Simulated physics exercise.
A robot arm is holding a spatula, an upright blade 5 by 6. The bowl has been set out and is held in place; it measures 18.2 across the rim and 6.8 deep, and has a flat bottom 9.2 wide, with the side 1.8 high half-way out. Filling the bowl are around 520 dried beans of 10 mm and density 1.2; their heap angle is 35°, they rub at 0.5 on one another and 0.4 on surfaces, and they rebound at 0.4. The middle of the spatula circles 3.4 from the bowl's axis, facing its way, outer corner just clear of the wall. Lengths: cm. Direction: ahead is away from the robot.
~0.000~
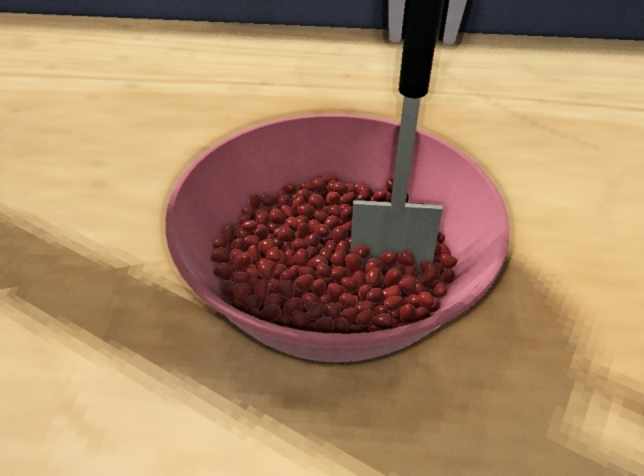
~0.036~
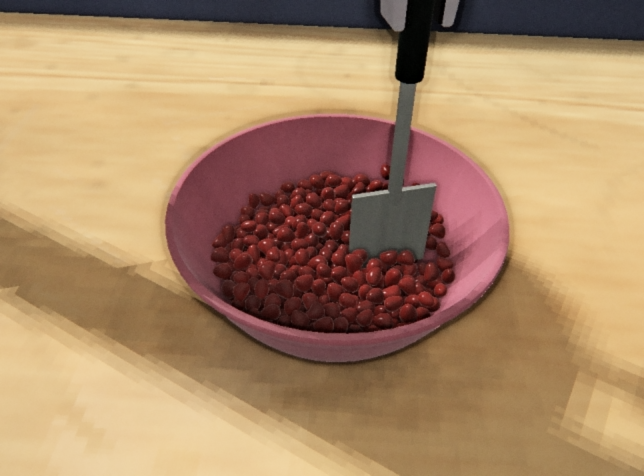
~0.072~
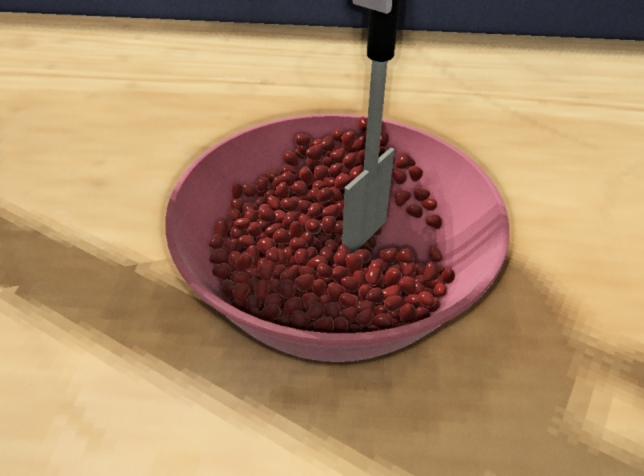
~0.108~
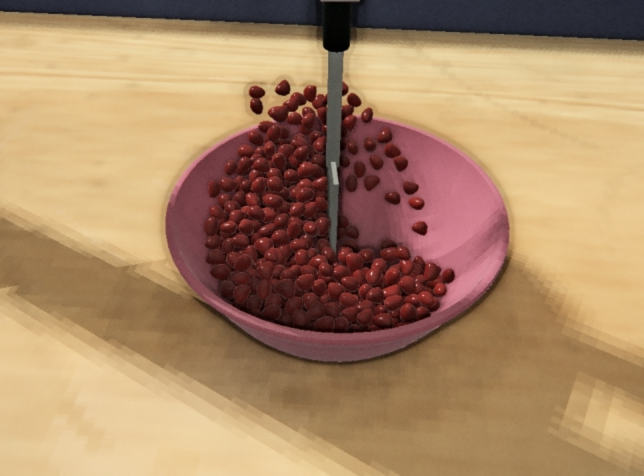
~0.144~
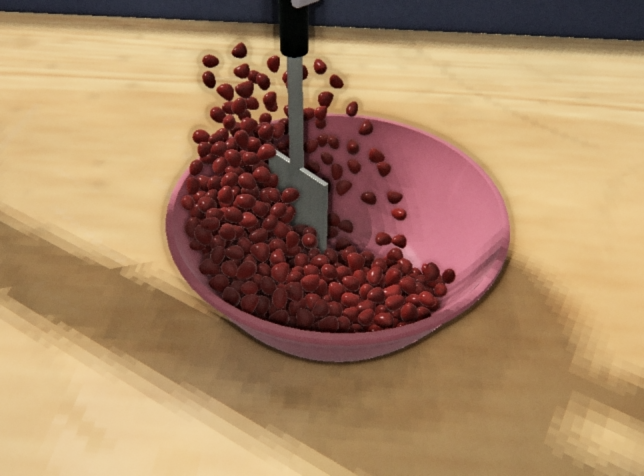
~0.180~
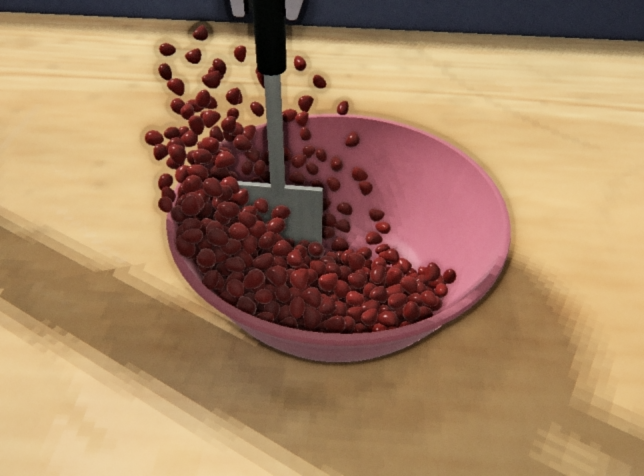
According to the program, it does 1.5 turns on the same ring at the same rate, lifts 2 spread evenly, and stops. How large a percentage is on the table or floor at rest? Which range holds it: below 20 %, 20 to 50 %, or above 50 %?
The range 20 to 50 %.
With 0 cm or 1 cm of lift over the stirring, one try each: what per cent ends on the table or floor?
About 40 per cent on the first try and 35 per cent on the second.
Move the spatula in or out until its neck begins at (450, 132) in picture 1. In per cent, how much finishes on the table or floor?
Some 0 per cent.
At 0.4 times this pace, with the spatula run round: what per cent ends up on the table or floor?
Close to 0 in a hundred.
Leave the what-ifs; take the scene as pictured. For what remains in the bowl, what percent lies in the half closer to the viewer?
Around 50 per cent of what the bowl keeps.
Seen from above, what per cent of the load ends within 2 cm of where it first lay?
Estimate: 5 per cent.
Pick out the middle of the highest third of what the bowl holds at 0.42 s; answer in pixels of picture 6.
Near pixel (369, 179).
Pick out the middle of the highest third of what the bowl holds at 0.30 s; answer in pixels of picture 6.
Around (424, 274).
After 0.30 s, 314° round, highest piece 13 above the table; 404 in the bowl, 43 on the table or floor, 72 in flight or on the tool.
After 0.42 s, 90° round, highest piece 9 above the table; 357 in the bowl, 116 on the table or floor, 46 in flight or on the tool.
After 0.68 s, 180° round, highest piece 7 above the table; 347 in the bowl, 172 on the table or floor.
After 1.38 s, 180° round, highest piece 6 above the table; 347 in the bowl, 172 on the table or floor.
At rest, 347 in the bowl, 172 on the table or floor. That is 33 % on the table or floor.
